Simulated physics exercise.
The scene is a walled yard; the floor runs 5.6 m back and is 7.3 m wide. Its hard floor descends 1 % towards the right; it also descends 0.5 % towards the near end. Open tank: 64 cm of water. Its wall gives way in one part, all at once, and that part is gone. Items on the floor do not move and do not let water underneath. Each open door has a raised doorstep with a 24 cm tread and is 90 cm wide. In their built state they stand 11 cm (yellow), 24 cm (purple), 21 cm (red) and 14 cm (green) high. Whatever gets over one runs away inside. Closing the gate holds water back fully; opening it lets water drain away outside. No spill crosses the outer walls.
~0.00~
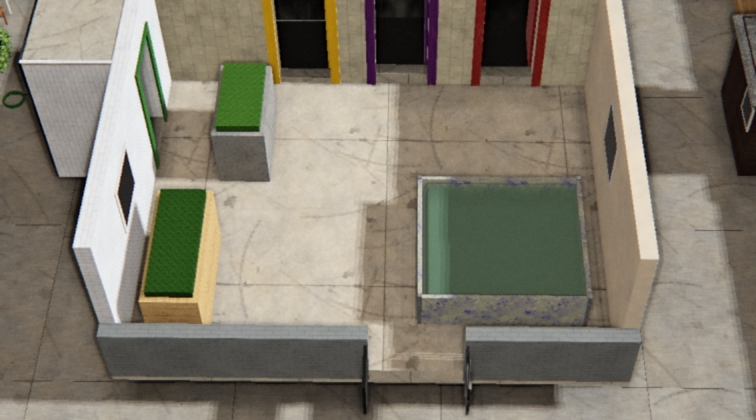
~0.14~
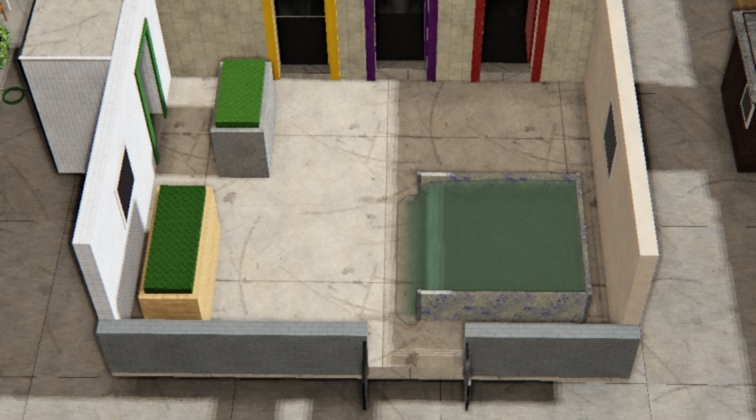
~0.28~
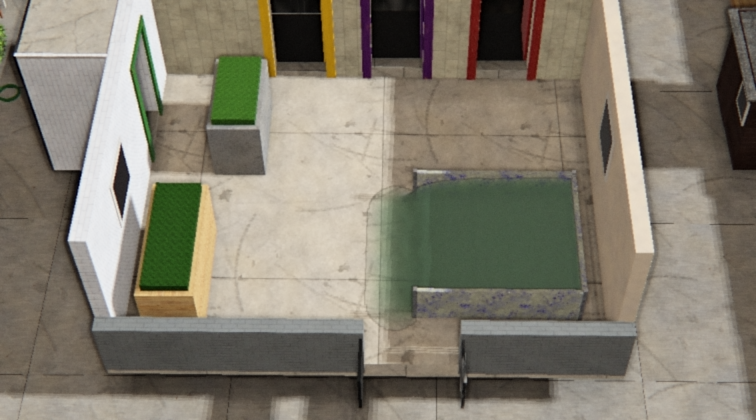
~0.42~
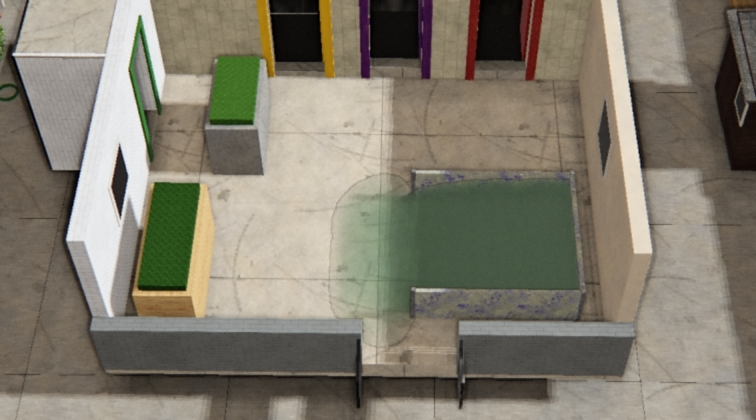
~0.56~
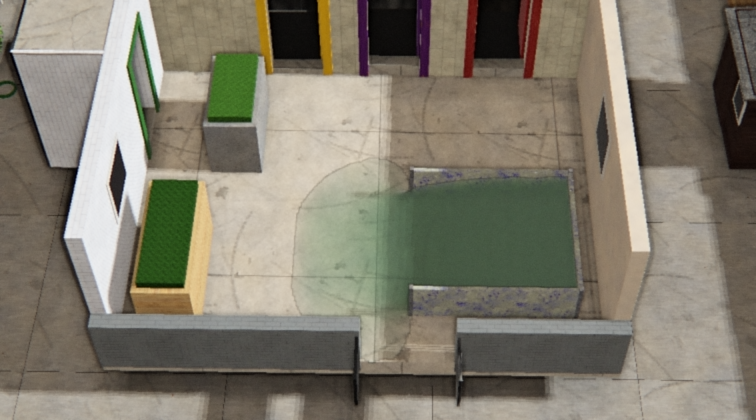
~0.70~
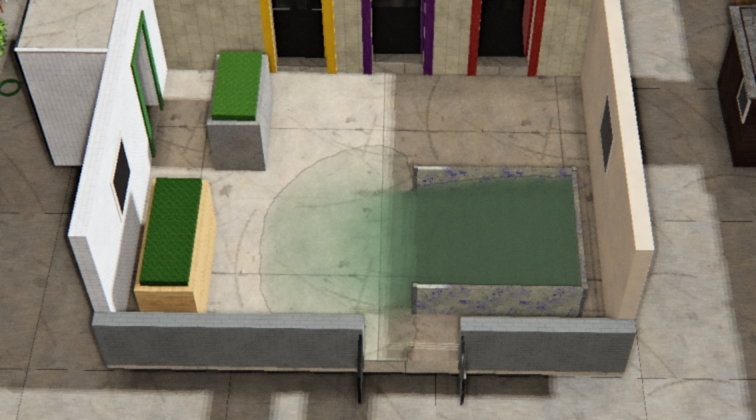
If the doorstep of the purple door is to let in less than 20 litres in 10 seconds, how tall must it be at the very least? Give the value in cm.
At the very least, close to 9 cm.
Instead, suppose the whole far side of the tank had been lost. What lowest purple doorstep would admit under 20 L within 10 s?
About 21 cm.
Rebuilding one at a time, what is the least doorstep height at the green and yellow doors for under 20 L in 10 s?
Roughly 10.0 cm for the green door and roughly 13.5 cm for the yellow door.
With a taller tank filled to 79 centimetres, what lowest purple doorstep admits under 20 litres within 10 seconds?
The step would need to be some 12.0 cm high.
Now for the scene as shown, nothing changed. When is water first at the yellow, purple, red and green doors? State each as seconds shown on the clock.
Yellow = 2.4 s, purple = 3.4 s, red = 4.5 s, green = 2.0 s.
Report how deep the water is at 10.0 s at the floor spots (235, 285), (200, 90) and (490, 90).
In that order: 6, 8 and 7 cm.
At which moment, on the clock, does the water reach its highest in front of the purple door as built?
The level tops out around 6.5 s.
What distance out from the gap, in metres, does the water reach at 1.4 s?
Distance from gap: Approx. 4.6 m.
After 1.4 s water covers 40 % of the floor, deepest (34 cm) near (216, 263); it has not reached the purple door.
After 3.0 s water covers 55 % of the floor, deepest (34 cm) near (233, 312); it has not reached the purple door.
After 10.0 s water covers 100 % of the floor, deepest (22 cm) near (602, 340); 8 cm at the purple door, 0 litres in over its 24 cm doorstep.
At the purple door as built, the water arrived by 3.4 s and peaked near 14 cm at 6.4 s.
With a doorstep of 7 cm, 36 litres would have come in within the 10 s; with 10 cm, 13 litres. So under 20 litres takes about 9 cm.
